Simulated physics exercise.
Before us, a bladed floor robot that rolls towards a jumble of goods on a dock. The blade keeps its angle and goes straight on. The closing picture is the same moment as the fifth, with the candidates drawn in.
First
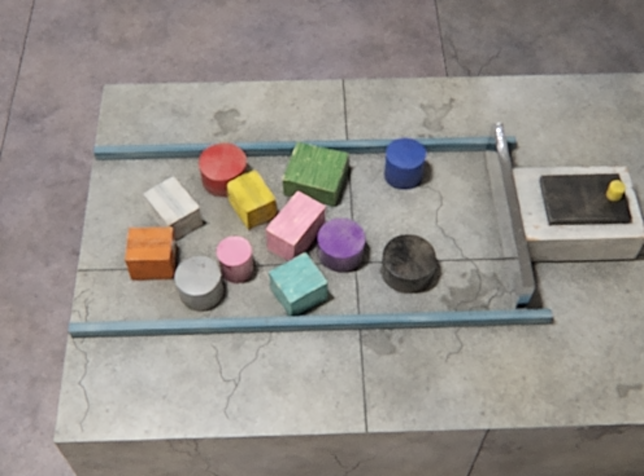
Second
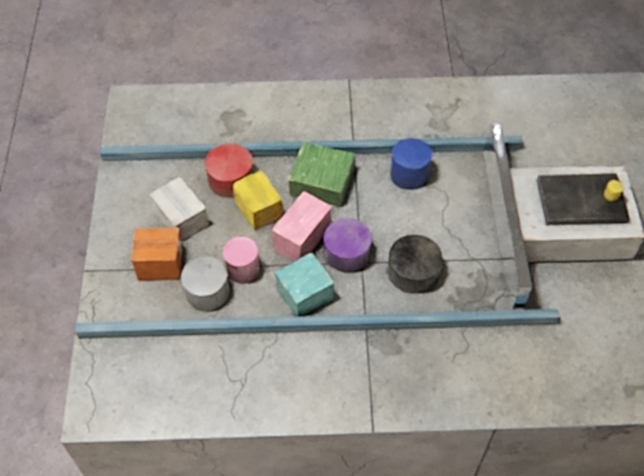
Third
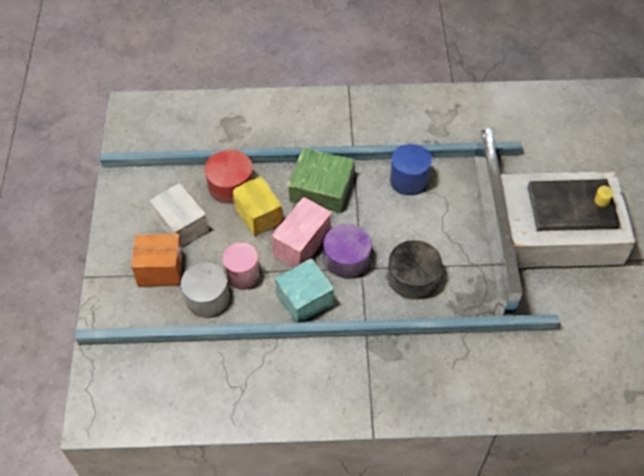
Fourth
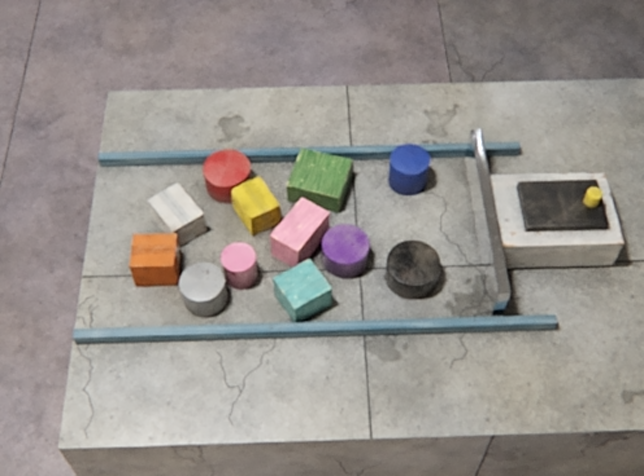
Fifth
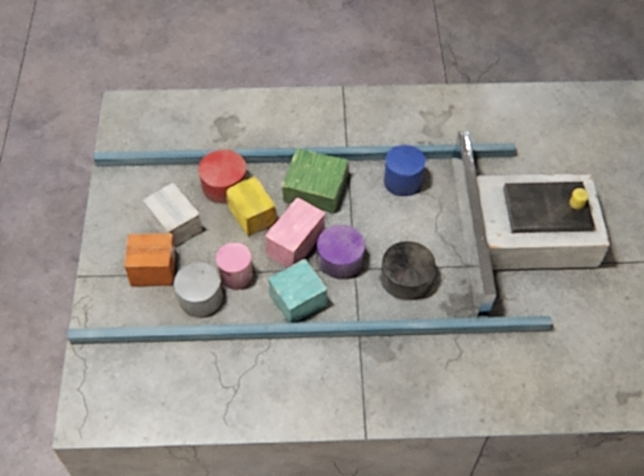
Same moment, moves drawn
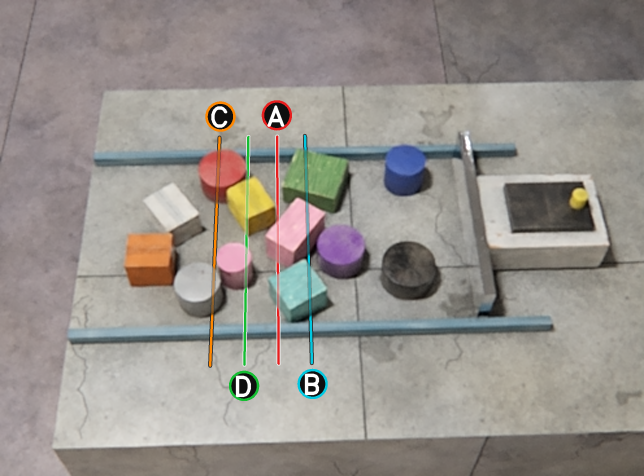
At first, a bladed robot rests at the right of a cracked grey dock, facing a jumble of colourful boxes, crates and round containers between two blue rails. It then rolls slowly left, its blade closing some of the gap to the black and blue containers, while the goods stay still.
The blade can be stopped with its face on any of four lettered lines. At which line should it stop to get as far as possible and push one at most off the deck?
C.
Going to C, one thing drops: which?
It is the orange parcel.
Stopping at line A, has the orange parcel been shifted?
Yes.
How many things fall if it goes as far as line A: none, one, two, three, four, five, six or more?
In all, none.
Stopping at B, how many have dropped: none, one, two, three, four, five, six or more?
By then, none.
On the copy, A at (278, 240); B at (308, 239); C at (215, 242); D at (247, 241).
On C. First, robot (449, 208); blue canister (351, 170); green crate (304, 181).
Then, robot (356, 210); orange parcel (138, 262); white box (150, 223).
Finally, robot (283, 212); orange parcel over the edge; red canister (99, 198); one fallen.
By contrast, A is within the limit but short; B is within the limit but short; D is within the limit but short.
